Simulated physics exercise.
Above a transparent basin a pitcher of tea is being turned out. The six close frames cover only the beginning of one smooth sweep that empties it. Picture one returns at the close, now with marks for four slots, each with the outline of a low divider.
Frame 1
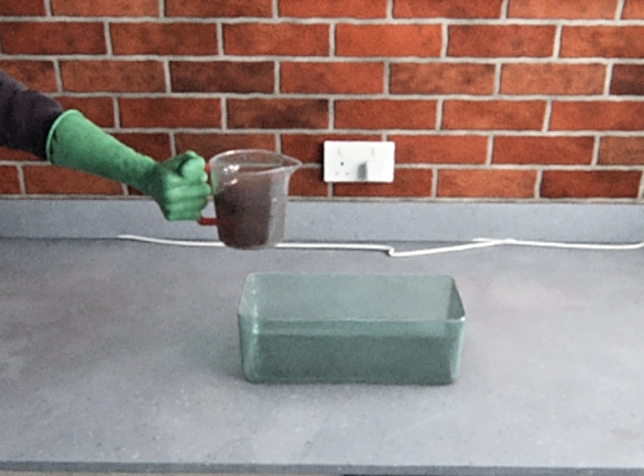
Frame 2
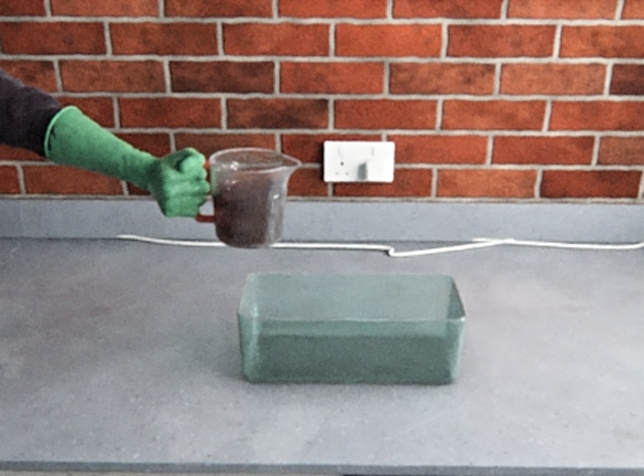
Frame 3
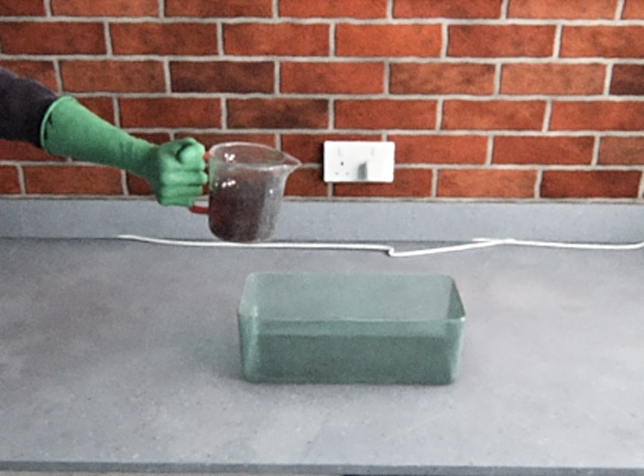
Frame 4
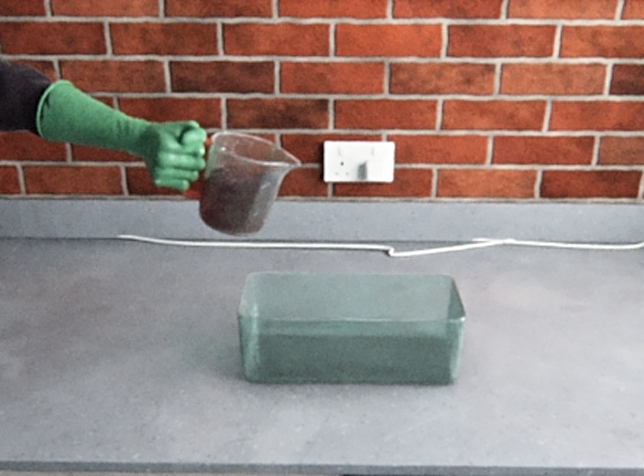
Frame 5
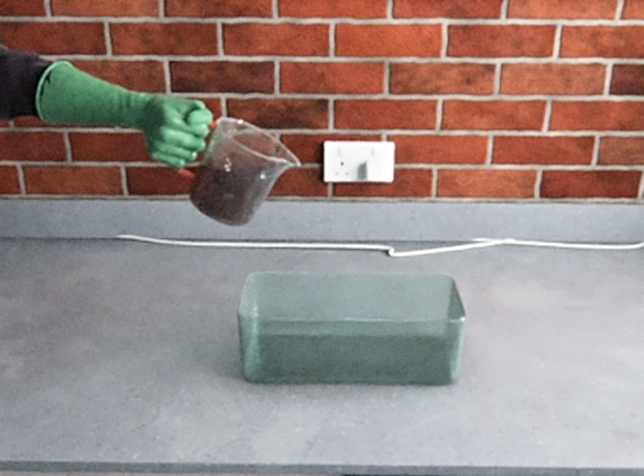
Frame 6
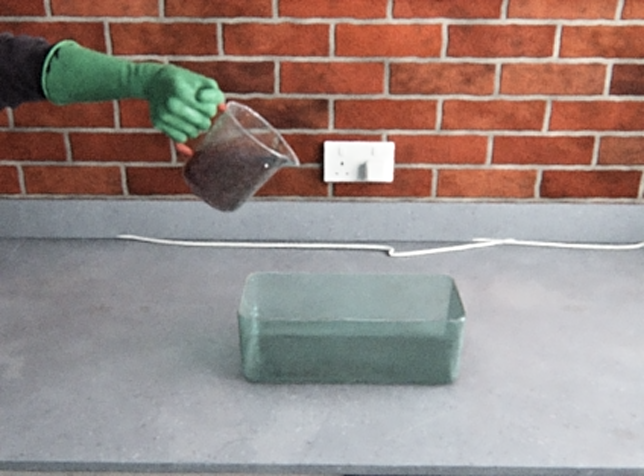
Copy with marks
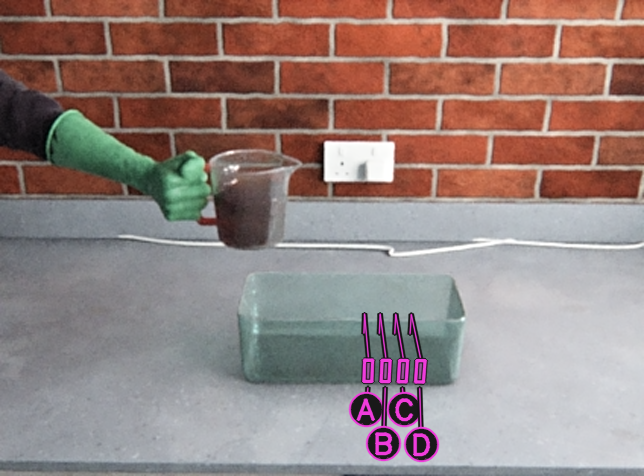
The clip shows a green-gloved hand holding a clear pitcher of dark liquid upright above and to the left of a transparent basin on a grey counter, then steadily tilting it to the right, with no liquid leaving it.
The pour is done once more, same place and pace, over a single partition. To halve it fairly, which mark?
B beats the others.
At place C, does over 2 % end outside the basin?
Yes.
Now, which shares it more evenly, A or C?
A.
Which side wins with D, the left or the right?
More ends on the left.
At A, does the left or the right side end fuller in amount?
More ends on the right.
On the marked copy, A at (367, 387); B at (385, 387); C at (402, 387); D at (419, 388).
Choosing A, about 22 % ends left of the wall and 72 % right of it; 7 % is lost outside.
Choosing B, about 53 % ends left of the wall and 42 % right of it; 5 % is lost outside.
Choosing C, about 81 % ends left of the wall and 12 % right of it; 7 % is lost outside.
Choosing D, about 84 % ends left of the wall and 8 % right of it; 8 % is lost outside.
